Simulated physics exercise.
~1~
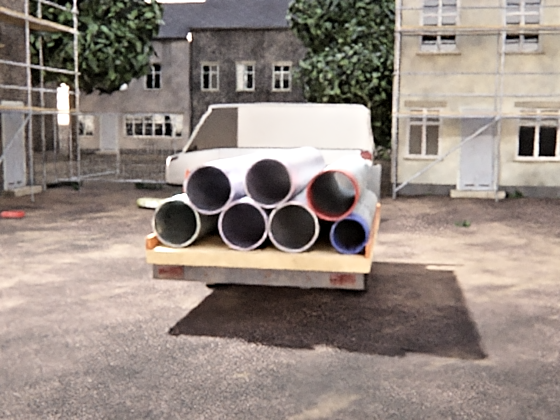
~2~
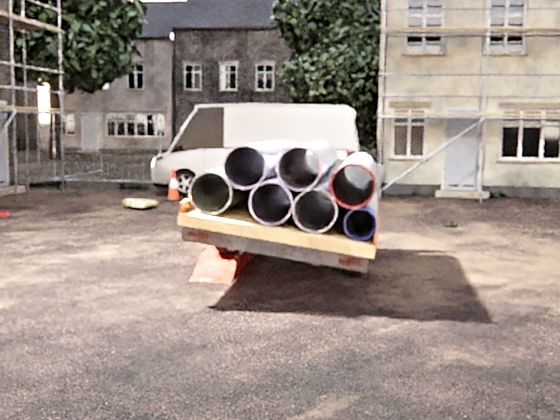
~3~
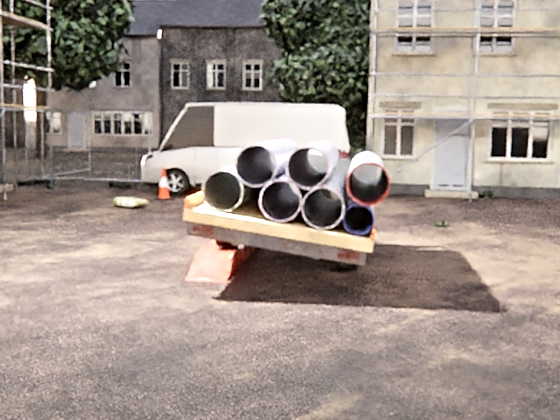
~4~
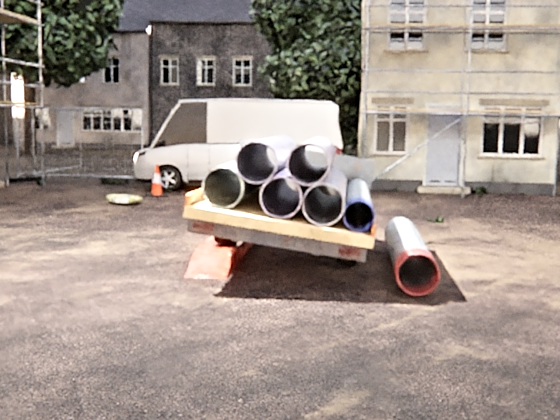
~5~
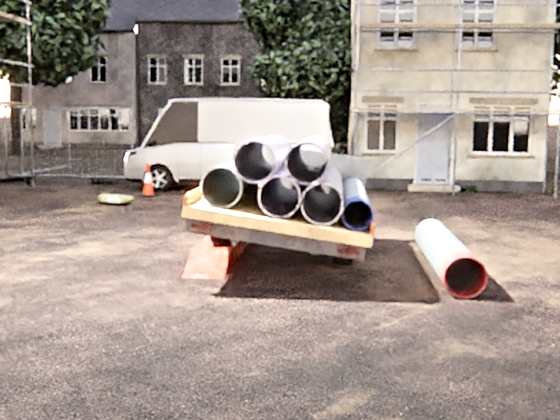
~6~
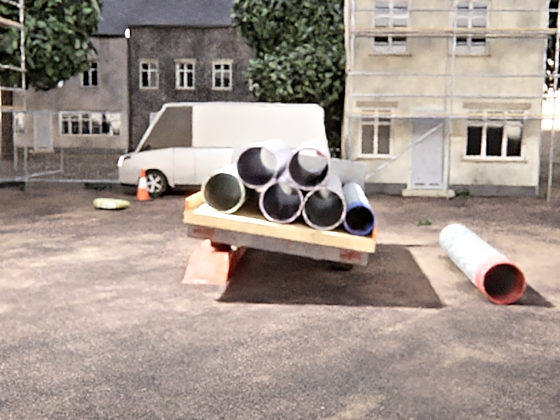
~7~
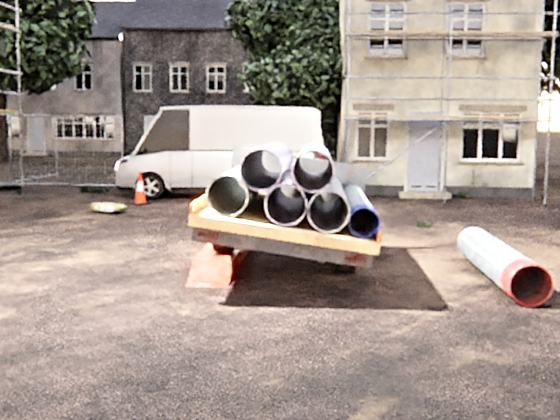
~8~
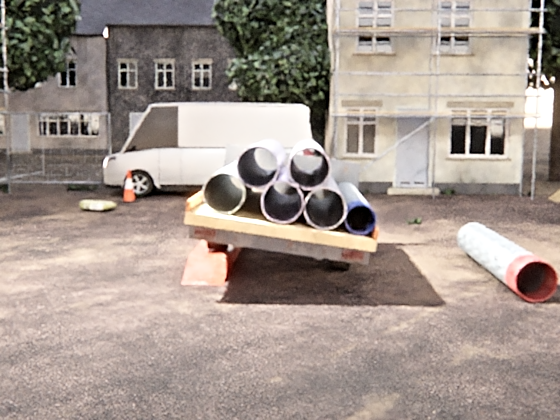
In the video, a low trailer stacked with seven pipes tilts to the right beside a white van, and the red-ended pipe rolls off the right side onto the ground, rolling farther right while the blue pipe and the others stay on the leaning deck.
